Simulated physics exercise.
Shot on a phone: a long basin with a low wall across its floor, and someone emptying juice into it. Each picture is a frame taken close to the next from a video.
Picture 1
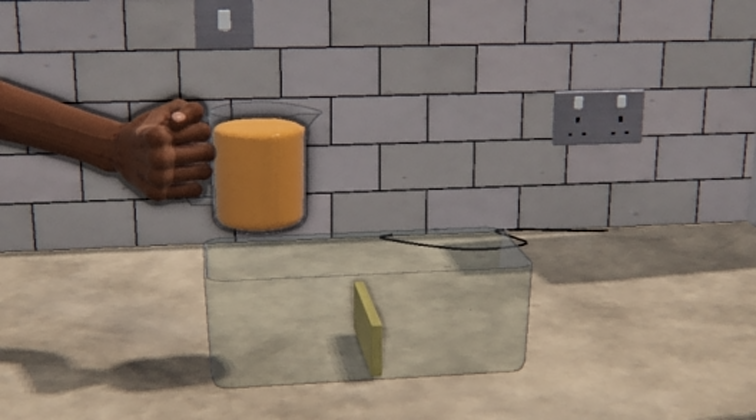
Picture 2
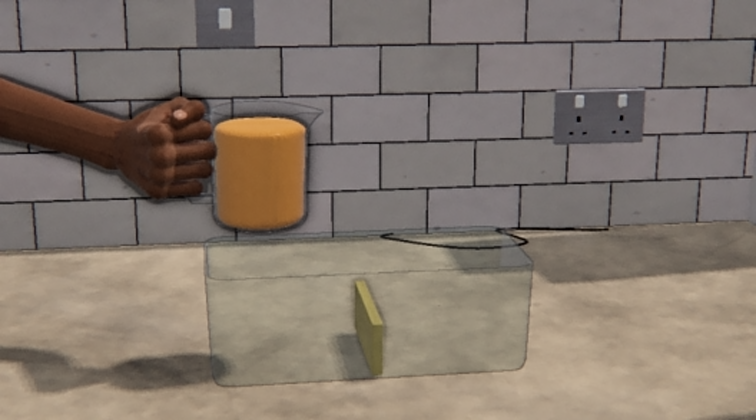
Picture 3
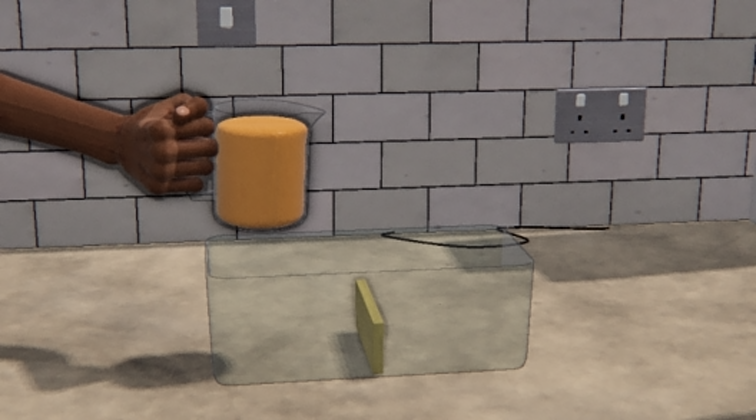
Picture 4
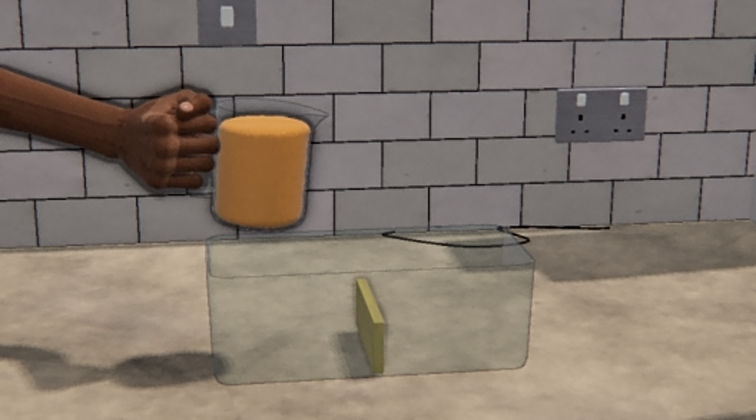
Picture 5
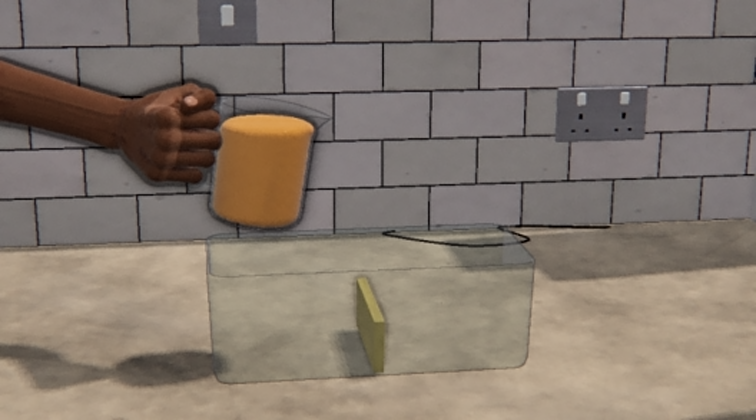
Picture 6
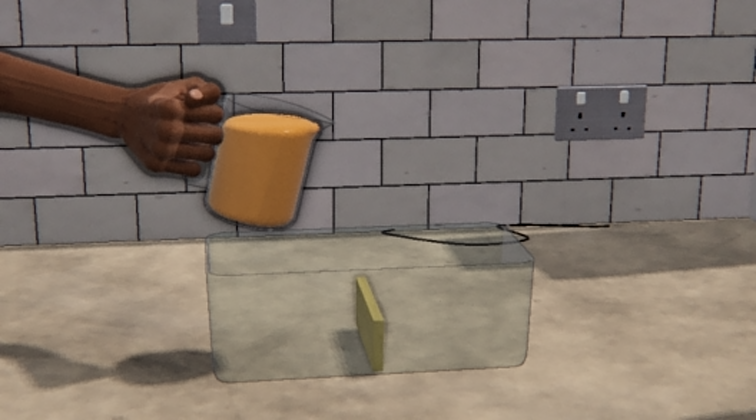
To begin with, a fist at the left is beside an upright clear container of orange juice, above a long, see-through basin with a low yellowish wall across its floor. The container then leans slightly to the right, gradually at first and then more noticeably, while the basin stays still.
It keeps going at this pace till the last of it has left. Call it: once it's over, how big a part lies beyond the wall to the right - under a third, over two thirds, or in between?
In between.
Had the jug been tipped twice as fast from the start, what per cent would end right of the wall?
Around 30 percent ends up there.
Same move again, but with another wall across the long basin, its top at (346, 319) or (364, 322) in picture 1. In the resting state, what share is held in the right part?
First try: Roughly 80 per cent; second try: 65 per cent.
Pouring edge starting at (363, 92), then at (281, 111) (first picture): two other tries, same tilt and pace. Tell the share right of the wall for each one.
Close to 95 in a hundred, then close to 5 in a hundred.
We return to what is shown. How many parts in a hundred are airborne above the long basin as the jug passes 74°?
Roughly 15 in a hundred.
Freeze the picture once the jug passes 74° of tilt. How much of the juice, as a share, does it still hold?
About 75 per cent.
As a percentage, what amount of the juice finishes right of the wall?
Some 55 per cent.
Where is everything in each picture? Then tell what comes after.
It leans 0°; its right rim is at (322, 111); the juice meets the walls at (213, 128) and (305, 126); the long basin's rim runs from (205, 261) to (517, 248); the wall's top is at (367, 304), in the first frame.
It leans 1°; its right rim is at (324, 110); the juice meets the walls at (214, 127) and (306, 125), in the second frame.
It leans 2°; its right rim is at (326, 111); the juice meets the walls at (216, 125) and (307, 124), in the third frame.
It leans 5°; its right rim is at (329, 113); the juice meets the walls at (218, 125) and (310, 124), in the fourth frame.
It leans 9°; its right rim is at (332, 116); the juice meets the walls at (222, 124) and (315, 123), in the fifth frame.
It leans 13°; its right rim is at (335, 121); the juice meets the walls at (222, 126) and (318, 123), in the sixth frame.
A moment on, the jug is tipped part way and 76 per cent is still to pour, 0 is left of the wall and 10 right of it.
Next, the jug is tipped right over and 17 per cent is still to pour, 23 is left of the wall and 51 right of it.
Then the jug is tipped right over and 0 per cent is still to pour, 44 is left of the wall and 55 right of it.
Later the jug is tipped right over and 0 per cent is still to pour, 44 is left of the wall and 55 right of it.
In the end 44 per cent lies left of the wall, 55 right of it and 1 outside.
